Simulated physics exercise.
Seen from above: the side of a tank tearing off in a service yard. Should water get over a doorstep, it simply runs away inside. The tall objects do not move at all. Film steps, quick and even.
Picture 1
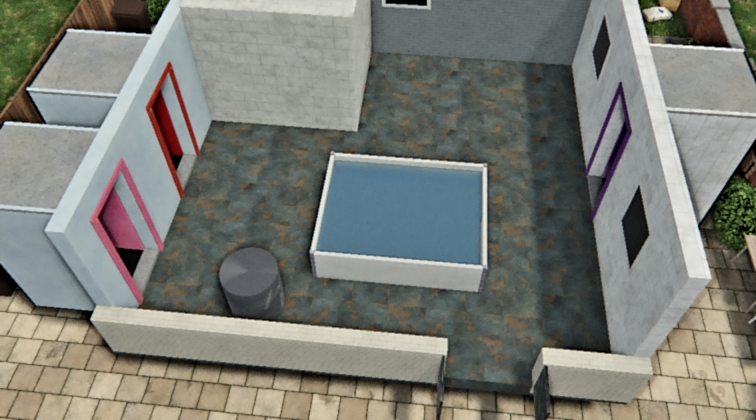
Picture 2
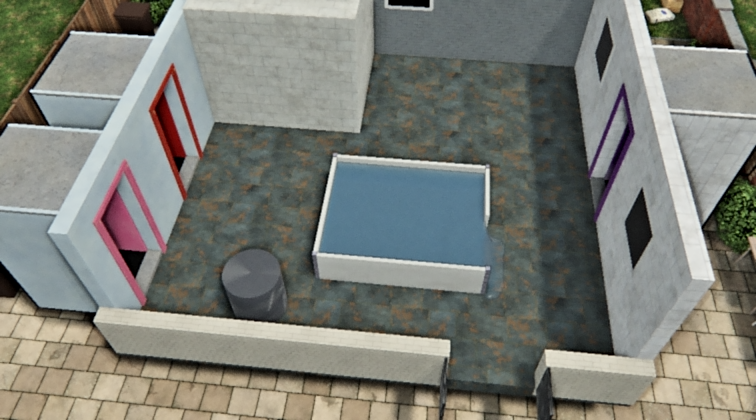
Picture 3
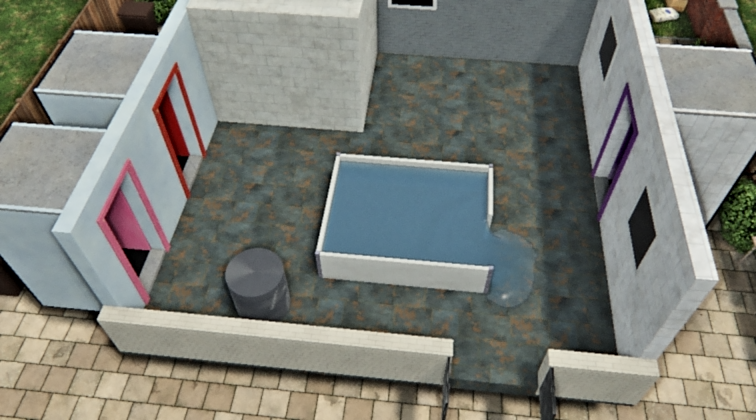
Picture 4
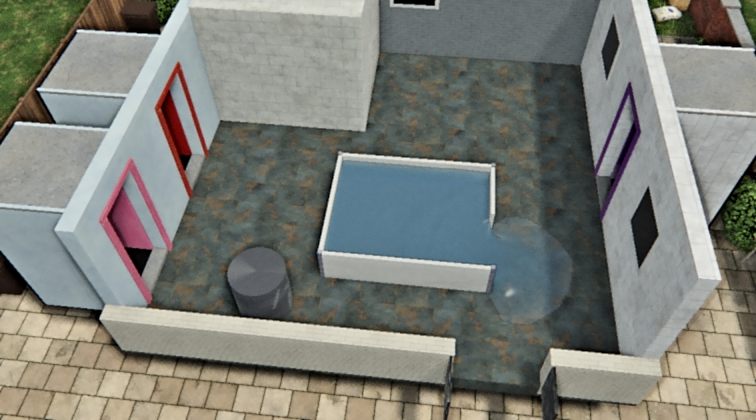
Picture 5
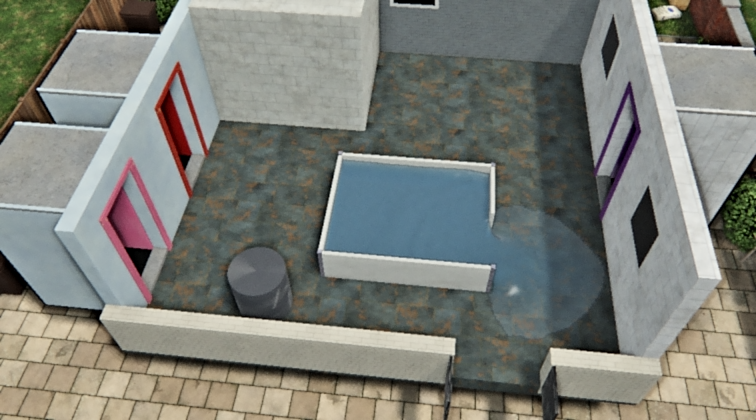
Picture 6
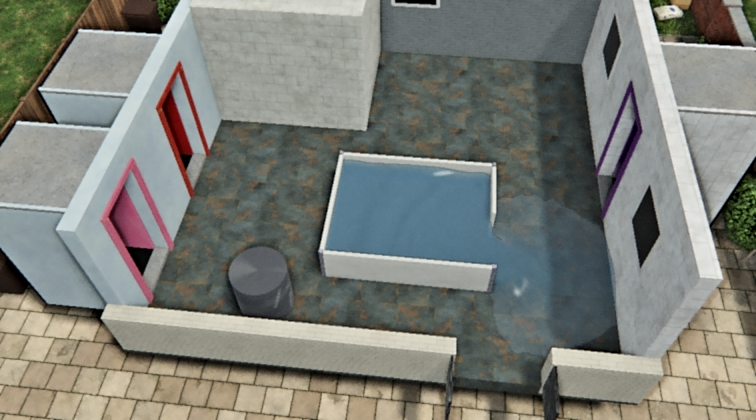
In a walled yard, water pours from a tank's right side and spreads across the floor.
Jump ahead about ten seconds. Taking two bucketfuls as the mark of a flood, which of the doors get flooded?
The red door stays below the mark, the pink door stays below the mark, the purple door gets flooded.
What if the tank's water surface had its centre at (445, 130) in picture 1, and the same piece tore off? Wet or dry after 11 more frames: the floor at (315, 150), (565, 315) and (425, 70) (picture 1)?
Spot by spot, in the order asked: Untouched, swamped, untouched.
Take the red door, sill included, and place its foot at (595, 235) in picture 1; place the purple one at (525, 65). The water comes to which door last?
Answer: The one in pink.
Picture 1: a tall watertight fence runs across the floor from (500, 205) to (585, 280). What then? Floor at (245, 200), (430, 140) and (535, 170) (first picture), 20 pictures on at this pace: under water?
Outcome per location, in sequence: Unsoaked, unsoaked, soaking.
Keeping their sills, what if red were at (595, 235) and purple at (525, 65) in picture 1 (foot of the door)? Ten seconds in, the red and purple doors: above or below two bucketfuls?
Here the red one spills past the mark; meanwhile the purple one spills past the mark.
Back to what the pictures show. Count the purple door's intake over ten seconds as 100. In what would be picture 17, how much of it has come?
Around 10 percent.
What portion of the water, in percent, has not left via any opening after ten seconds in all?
Around 88 in a hundred.
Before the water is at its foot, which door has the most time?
Answer: The red door.
A moment on, water covers 15 % of the floor; the red door not reached, the pink door not reached, the purple door wet at the sill, nothing in.
Next, water covers 20 % of the floor; the red door not reached, the pink door not reached, the purple door under two buckets in.
Then, water covers 45 % of the floor; the red door not reached, the pink door not reached, the purple door over two buckets in.
Later, water covers 70 % of the floor; the red door not reached, the pink door wet at the sill, nothing in, the purple door over two buckets in.
In the end, water covers 95 % of the floor; the red door wet at the sill, nothing in, the pink door wet at the sill, nothing in, the purple door over two buckets in.
